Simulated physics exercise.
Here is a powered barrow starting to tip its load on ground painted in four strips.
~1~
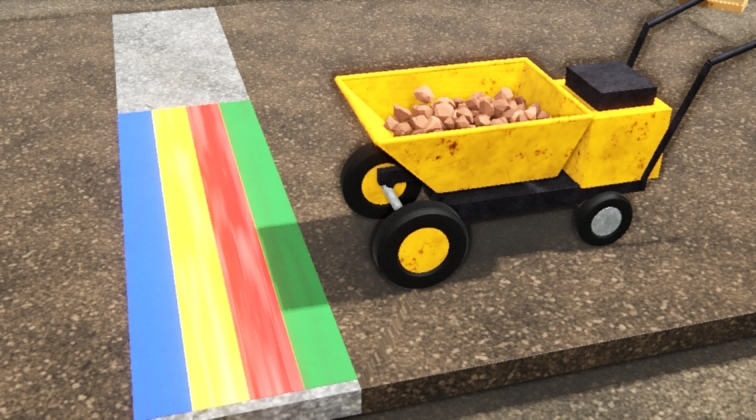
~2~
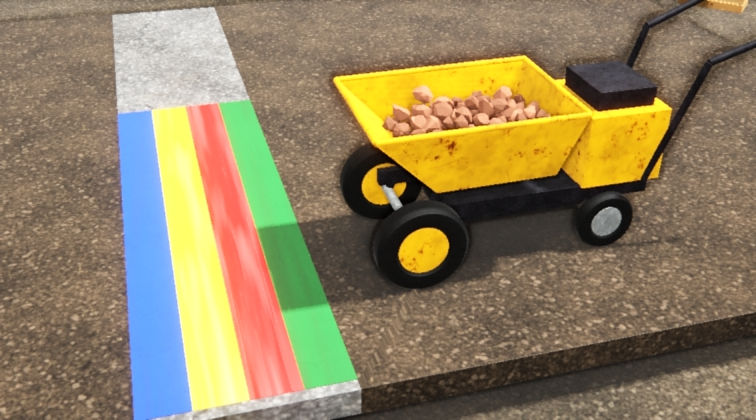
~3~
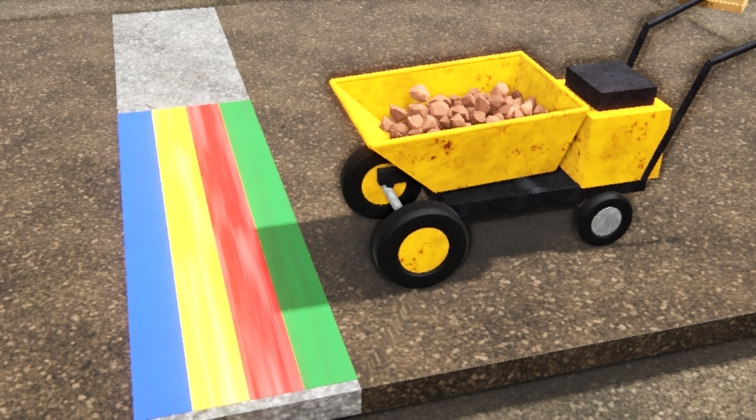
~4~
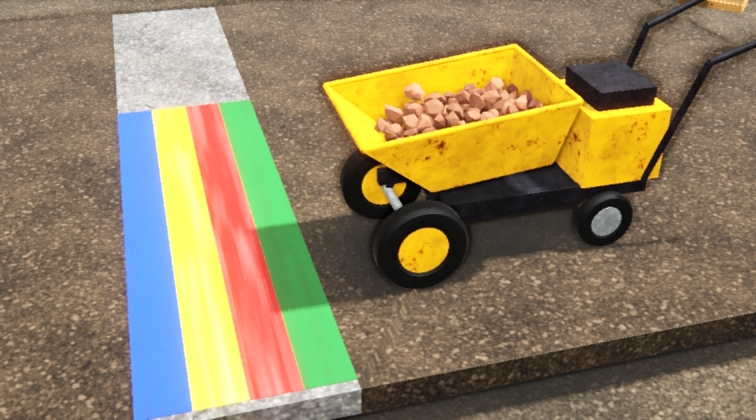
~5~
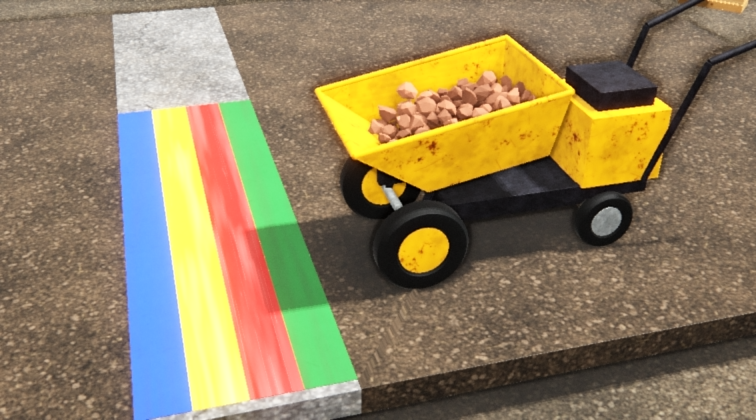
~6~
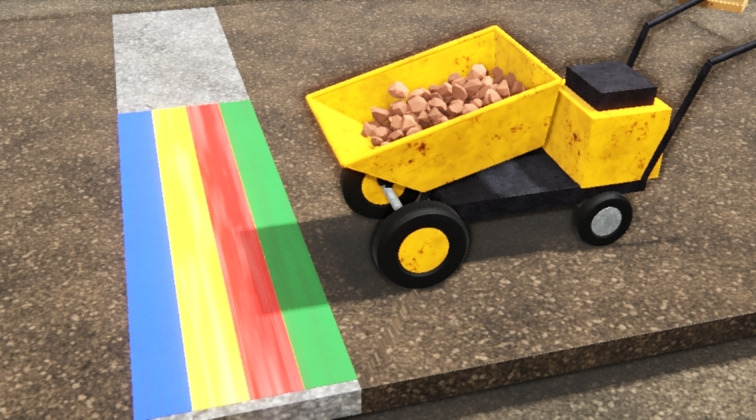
The yellow skip of a powered barrow, loaded with lumps of rubble, sits level beside ground painted in blue, yellow, red and green strips. It tilts slowly forward to the left, its lip lowering and its back rising off the black chassis, while the wheels stay still and the rubble remains inside.
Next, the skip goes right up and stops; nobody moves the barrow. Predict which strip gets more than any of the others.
The red strip gets the most.
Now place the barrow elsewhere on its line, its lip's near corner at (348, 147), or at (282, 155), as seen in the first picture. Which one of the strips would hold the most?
First: Yellow; second: Blue.
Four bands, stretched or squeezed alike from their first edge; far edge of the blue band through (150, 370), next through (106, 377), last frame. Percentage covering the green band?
First some 10, then 20 per cent.
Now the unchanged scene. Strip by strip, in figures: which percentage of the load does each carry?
Green strip 10 %, red strip 40 %, yellow strip 25 %, blue strip 10 %.
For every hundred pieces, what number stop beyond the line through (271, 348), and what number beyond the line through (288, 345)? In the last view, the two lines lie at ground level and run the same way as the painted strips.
I reckon some 60 per cent and some 80 per cent.
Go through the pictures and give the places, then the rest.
The first picture shows lip of the skip at (378, 143), level; top of the load at (482, 119), lumps of rubble; green strip at (314, 335); red strip at (264, 344); yellow strip at (212, 353); blue strip at (159, 362).
The second picture shows lip of the skip at (376, 144), level; top of the load at (481, 118).
The third picture shows lip of the skip at (371, 146), tipped barely; top of the load at (481, 105).
The fourth picture shows lip of the skip at (364, 150), tipped a little; top of the load at (492, 111).
The fifth picture shows lip of the skip at (355, 156), tipped a little; top of the load at (486, 105).
The sixth picture shows lip of the skip at (344, 164), tipped clearly; top of the load at (487, 95); green strip at (314, 335); red strip at (264, 344); yellow strip at (212, 353); blue strip at (159, 362).
Soon after the last picture, skip tipped steeply; all in the skip.
A little later, skip tipped steeply; most in the skip; a stray few over the green strip; about a quarter over the red strip; a stray few over the yellow strip.
Later still, skip tipped right over; a small part in the skip; a small part over the green strip; about a third over the red strip; about a quarter over the yellow strip; a small part over the blue strip; a stray few off the paint.
At rest, skip tipped right over; a small part in the skip; a small part over the green strip; about a third over the red strip; about a quarter over the yellow strip; a small part over the blue strip; a stray few off the paint.
